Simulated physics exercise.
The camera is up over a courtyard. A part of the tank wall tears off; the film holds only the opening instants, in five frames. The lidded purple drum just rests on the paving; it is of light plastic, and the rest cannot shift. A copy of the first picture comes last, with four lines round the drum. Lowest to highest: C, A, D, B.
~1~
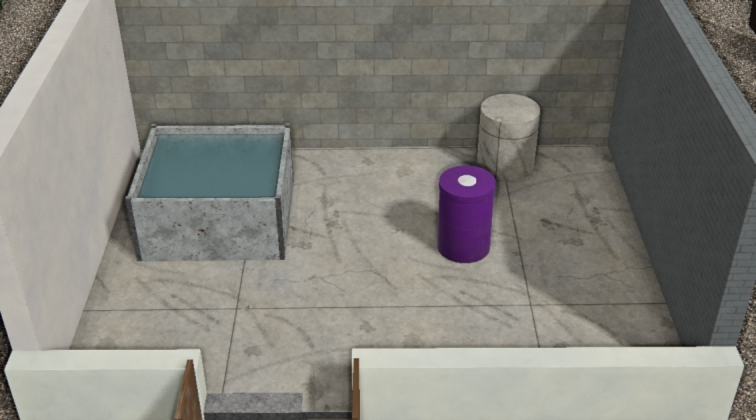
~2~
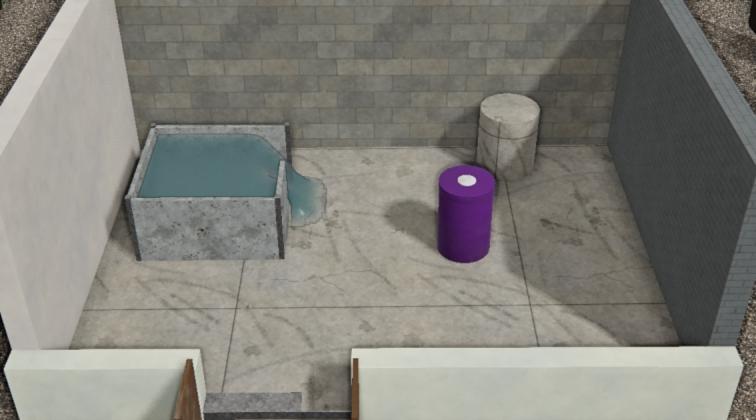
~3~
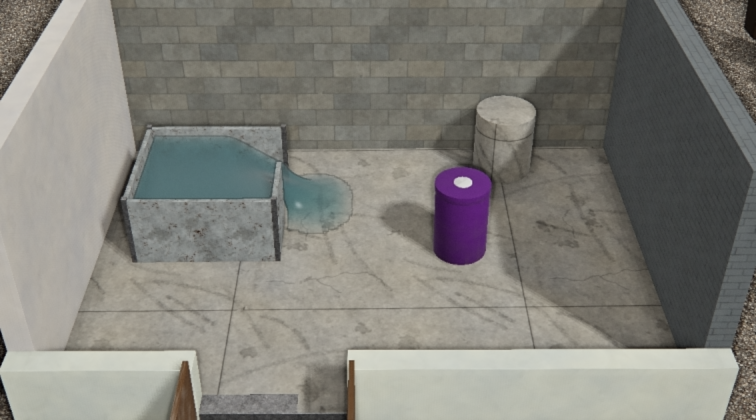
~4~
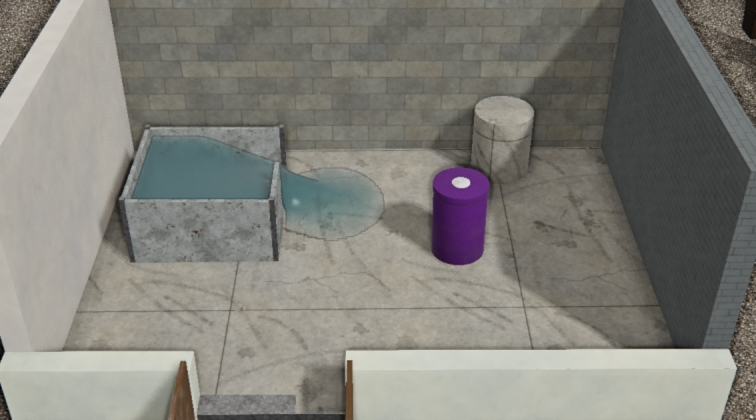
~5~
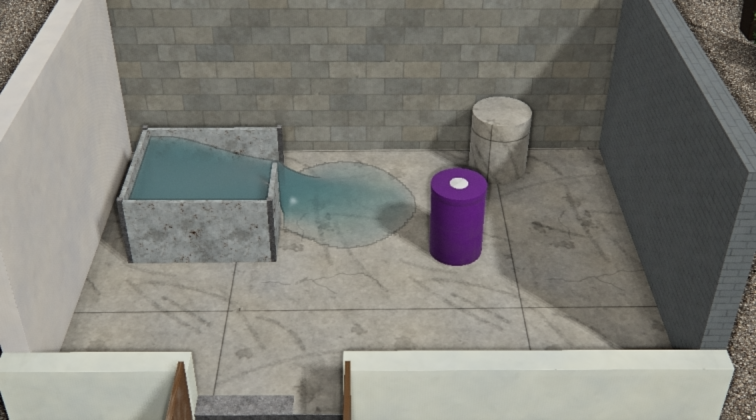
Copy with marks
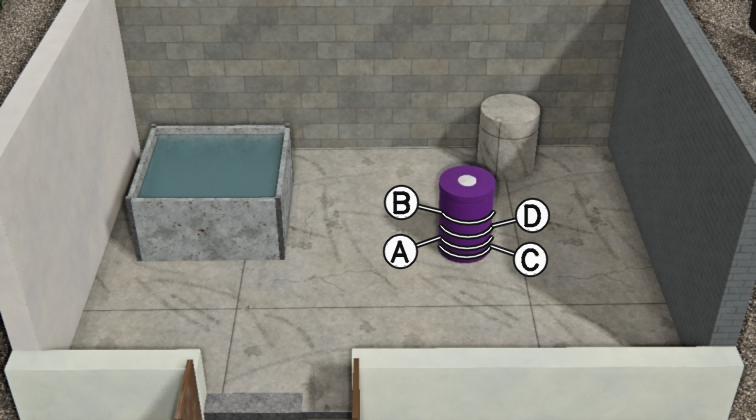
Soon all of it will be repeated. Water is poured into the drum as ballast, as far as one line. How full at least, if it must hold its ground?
The answer is level A.
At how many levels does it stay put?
Three of the four.
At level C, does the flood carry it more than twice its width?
No, less.
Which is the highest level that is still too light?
C it is.
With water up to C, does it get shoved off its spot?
Yes, that goes wrong.
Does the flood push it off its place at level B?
No, not at all.
On the marked copy, A at (467, 248); B at (469, 223); C at (466, 257); D at (468, 237); from the bottom up C, A, D, B.
With A, it does not move.
With B, it does not move.
With C, it is pushed about its own width away.
With D, it does not move.
